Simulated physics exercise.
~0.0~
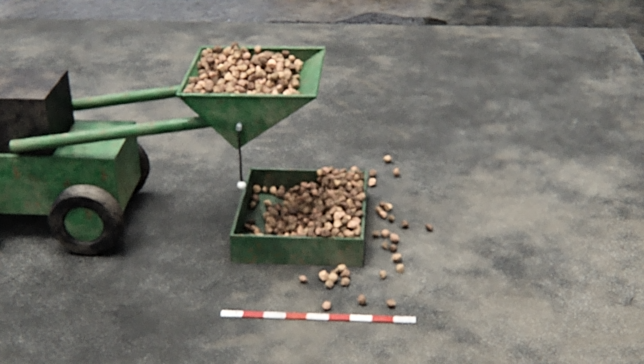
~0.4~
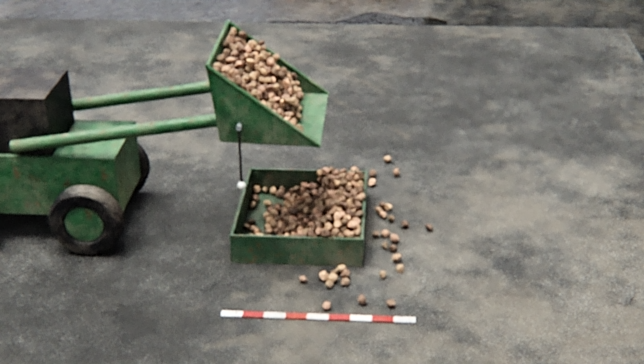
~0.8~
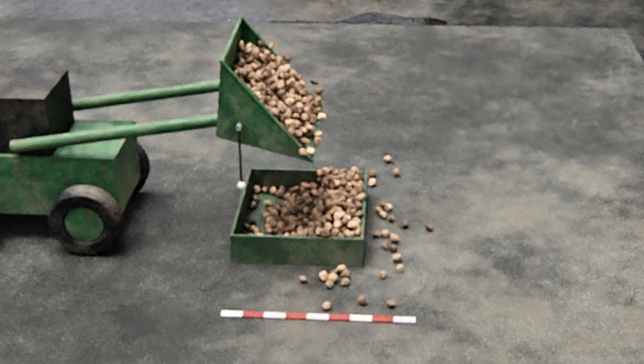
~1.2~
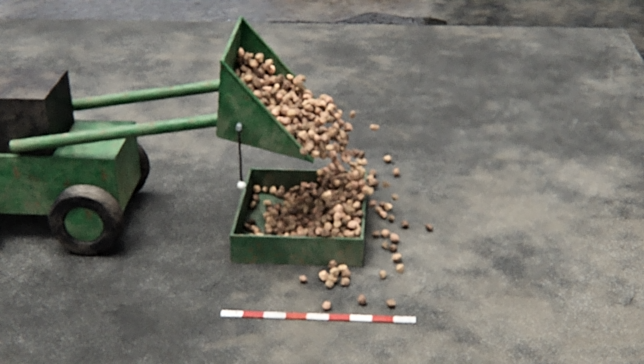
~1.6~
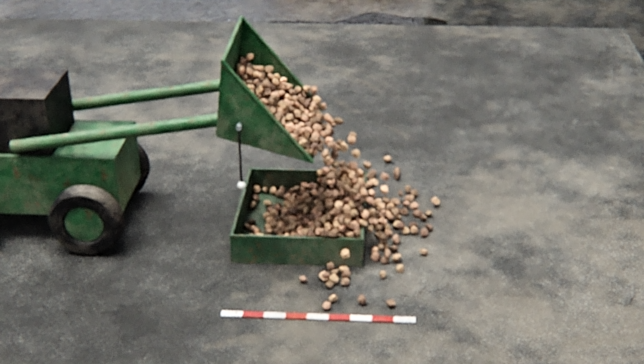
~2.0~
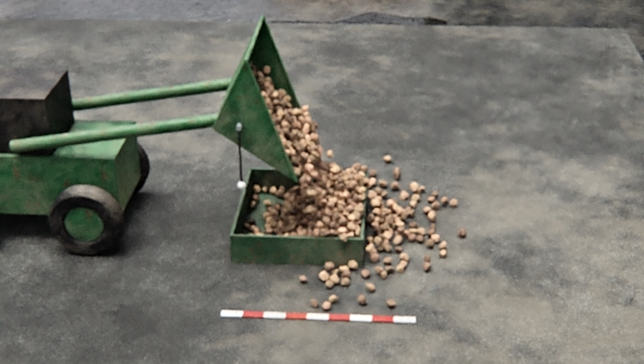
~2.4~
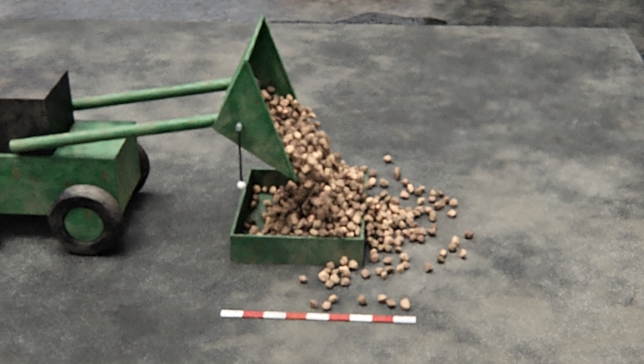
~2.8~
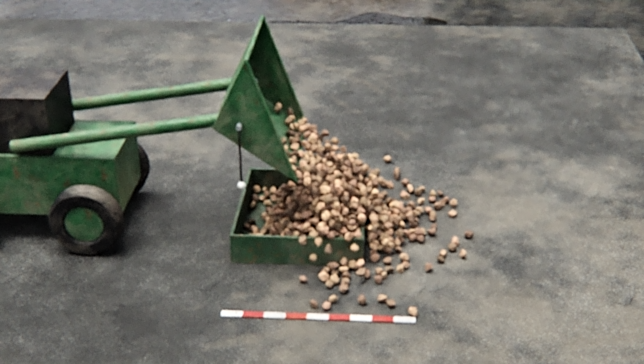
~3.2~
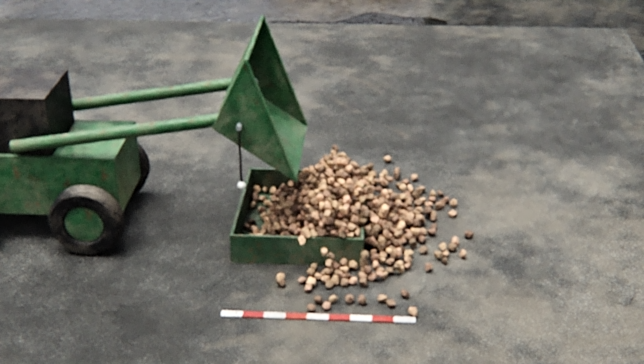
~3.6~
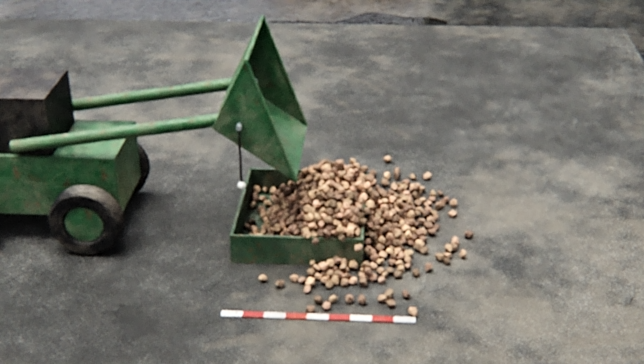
A green loader's raised bucket, full of round brown stones, tips forward in two stages and pours them onto the heap in a green open bin, until the bucket hangs empty and the stones lie heaped in the bin and scattered across the grey floor to its right and front.
